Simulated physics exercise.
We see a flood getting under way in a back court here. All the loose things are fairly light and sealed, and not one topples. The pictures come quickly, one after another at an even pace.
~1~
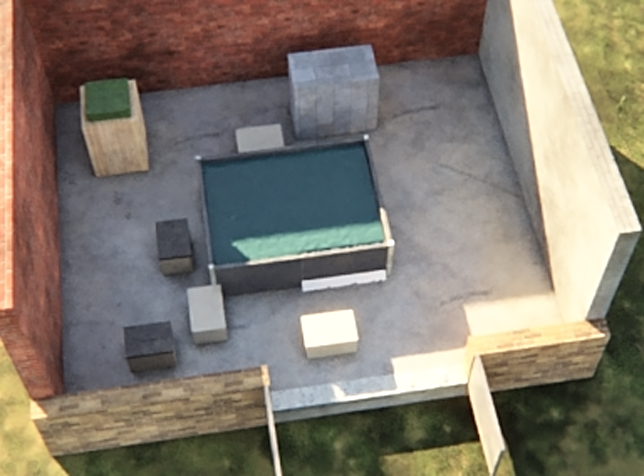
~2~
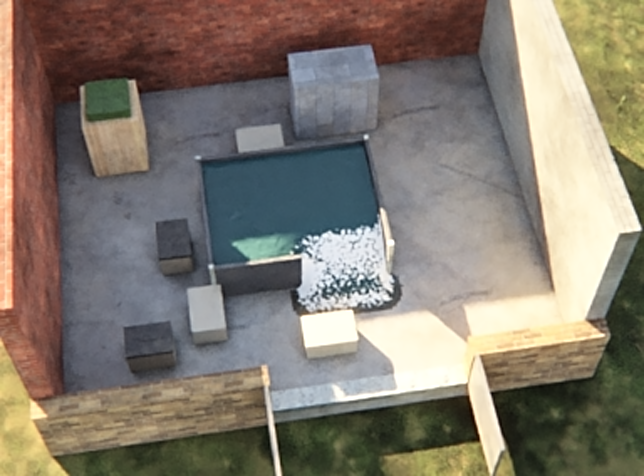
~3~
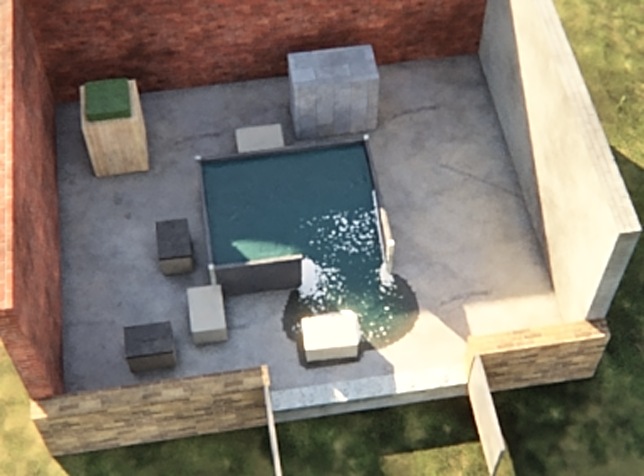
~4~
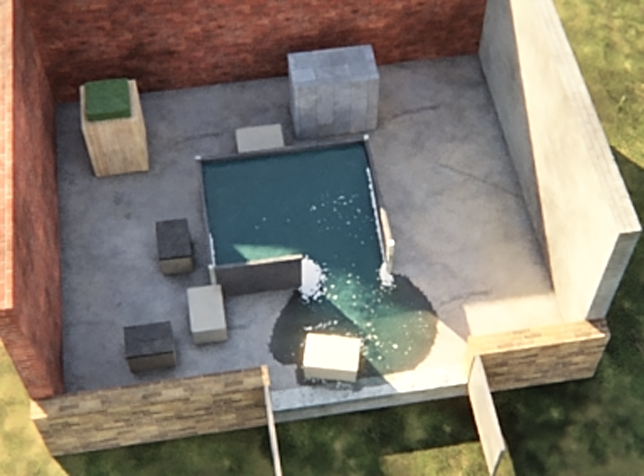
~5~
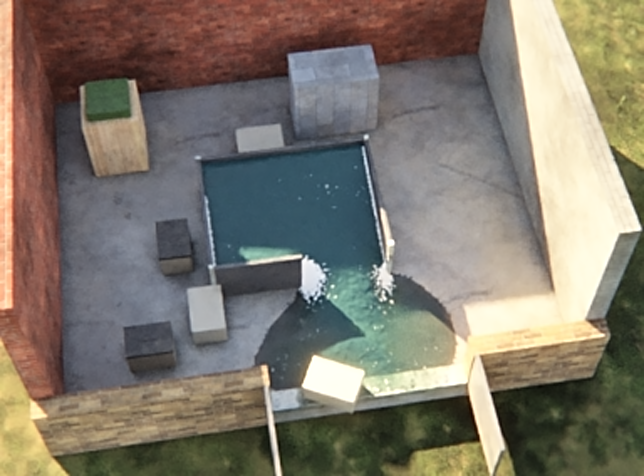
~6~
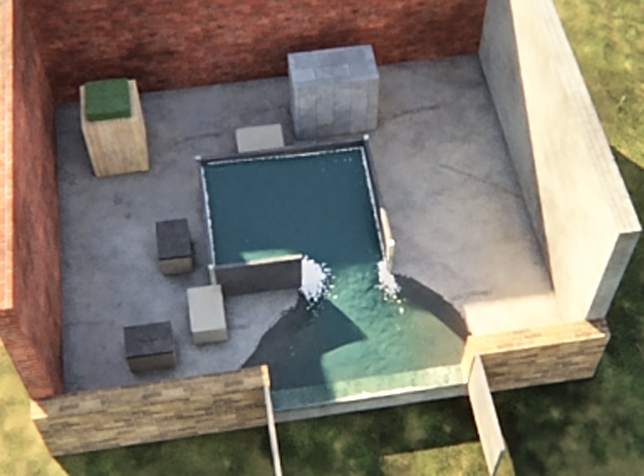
The clip shows a walled court where water bursts from the front right of a raised tank, foams and spreads toward the front opening, carrying a pale block over the low ledge and out of view while other blocks stay put.
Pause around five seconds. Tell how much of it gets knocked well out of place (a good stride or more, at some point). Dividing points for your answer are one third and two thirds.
Answer: A share under one third.
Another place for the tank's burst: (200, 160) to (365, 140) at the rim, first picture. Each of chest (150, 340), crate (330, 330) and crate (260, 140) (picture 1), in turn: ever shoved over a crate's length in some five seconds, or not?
In turn: Cleared that distance, stayed short, cleared that distance.
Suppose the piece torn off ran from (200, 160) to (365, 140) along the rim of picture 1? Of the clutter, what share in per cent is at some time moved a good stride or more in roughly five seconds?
About 60 per cent.
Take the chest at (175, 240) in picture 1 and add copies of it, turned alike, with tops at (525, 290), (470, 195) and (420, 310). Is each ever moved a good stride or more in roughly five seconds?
Here's how it goes: Sent far off, never gets far, and lastly sent far off.
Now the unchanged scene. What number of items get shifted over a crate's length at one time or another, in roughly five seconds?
You get 1.
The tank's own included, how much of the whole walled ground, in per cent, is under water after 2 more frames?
Roughly 25 in a hundred.
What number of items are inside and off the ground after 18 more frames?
I count 0.
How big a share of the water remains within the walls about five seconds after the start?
I'd put it near 44 per cent.
A moment on, 1 of 5 are well off their spots; 0 afloat.
Next, 1 of 5 are well off their spots; 0 afloat.
Later, 1 of 5 are well off their spots; 0 afloat.
In the end, 1 of 5 are well off their spots, and 1 have been at some point; 0 afloat.
